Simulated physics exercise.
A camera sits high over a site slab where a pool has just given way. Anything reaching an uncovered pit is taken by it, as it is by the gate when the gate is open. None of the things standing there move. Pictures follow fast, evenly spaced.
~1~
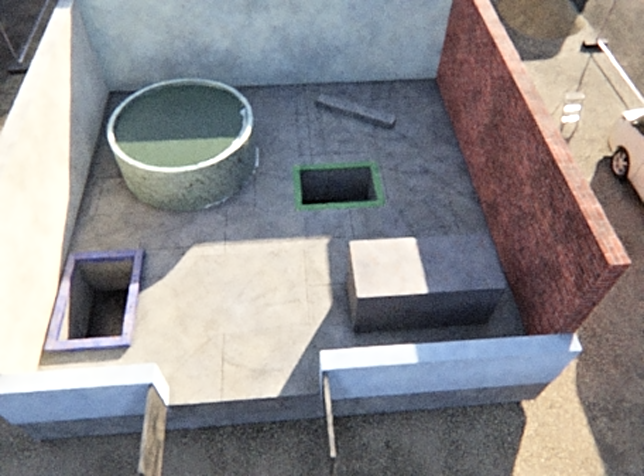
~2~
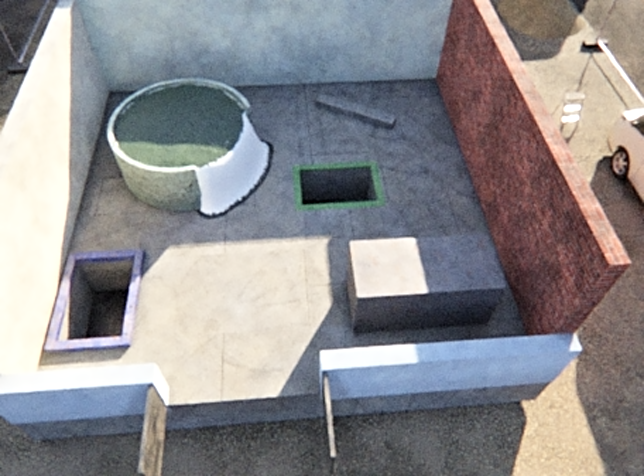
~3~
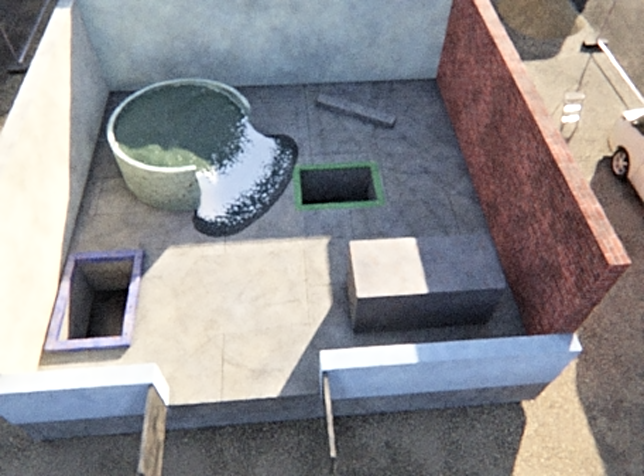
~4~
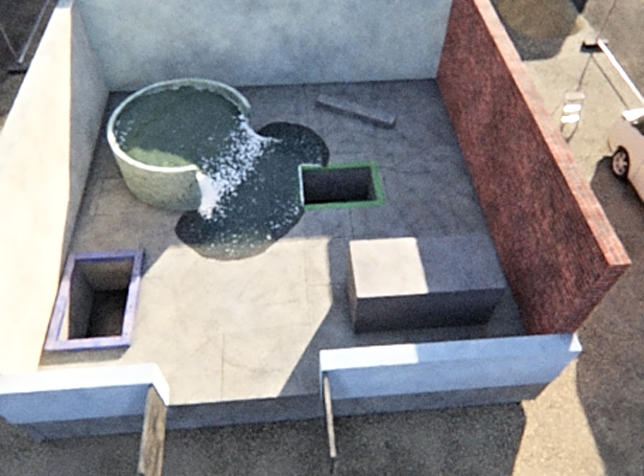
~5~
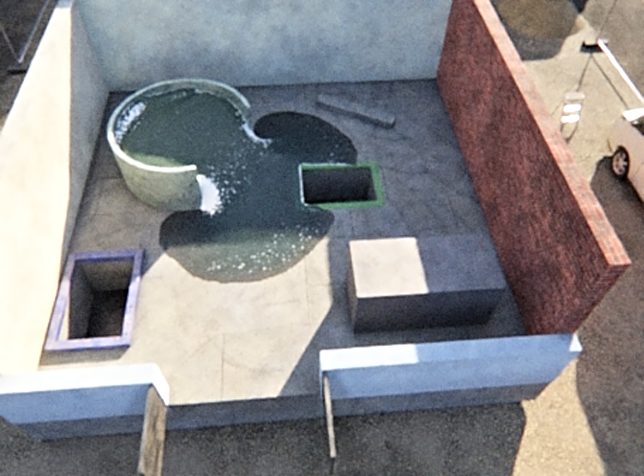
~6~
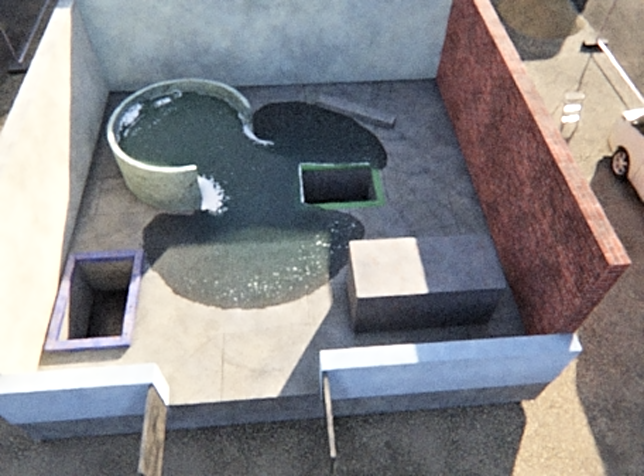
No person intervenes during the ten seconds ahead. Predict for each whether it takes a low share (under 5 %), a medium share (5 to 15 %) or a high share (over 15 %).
Prediction: The gate takes a medium share; the blue pit takes a low share; the green pit takes a high share.
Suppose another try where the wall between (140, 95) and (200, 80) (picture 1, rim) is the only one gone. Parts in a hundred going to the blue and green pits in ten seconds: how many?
Blue takes 15 in a hundred, green takes 8 in a hundred.
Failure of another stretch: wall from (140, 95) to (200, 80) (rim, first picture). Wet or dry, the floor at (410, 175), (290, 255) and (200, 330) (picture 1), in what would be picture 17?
One after the other: Dry, clear, dry.
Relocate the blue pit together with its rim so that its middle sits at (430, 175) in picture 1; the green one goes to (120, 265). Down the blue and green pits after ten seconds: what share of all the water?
Per cent by pit - blue: 25 / green: 6.
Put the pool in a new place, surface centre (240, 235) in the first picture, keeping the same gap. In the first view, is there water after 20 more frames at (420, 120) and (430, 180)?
Going point by point, I get drenched then drenched.
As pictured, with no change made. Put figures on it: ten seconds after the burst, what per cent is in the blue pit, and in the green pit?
Around 0 and 46 per cent, in that order.
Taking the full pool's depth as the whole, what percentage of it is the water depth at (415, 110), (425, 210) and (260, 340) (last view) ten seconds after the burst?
Going place by place: 6 %, 4 % and 4 %.
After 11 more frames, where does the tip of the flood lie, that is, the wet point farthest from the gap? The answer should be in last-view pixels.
Somewhere around (523, 348).
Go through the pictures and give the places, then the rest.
Still water in the pool at (182, 125), in the first frame.
The front is at (205, 213), out from the gap at (243, 169), in the second frame.
Water pours out at (243, 170) and has run to (280, 137), in the third frame.
The front is at (311, 134), out from the gap at (244, 172), in the fourth frame.
Water pours out at (244, 173) and has run to (344, 139), in the fifth frame.
Water pours out at (244, 173) and has run to (376, 143), in the sixth frame.
A moment on, water covers 45 % of the floor; the gate 0 %, the blue pit 0 %, the green pit 13 %.
Next, water covers 50 % of the floor; the gate 2 %, the blue pit 0 %, the green pit 21 %.
Then, water covers 60 % of the floor; the gate 6 %, the blue pit 0 %, the green pit 29 %.
Later, water covers 70 % of the floor; the gate 10 %, the blue pit 0 %, the green pit 39 %.
In the end, water covers 85 % of the floor; the gate 13 %, the blue pit 0 %, the green pit 46 %.
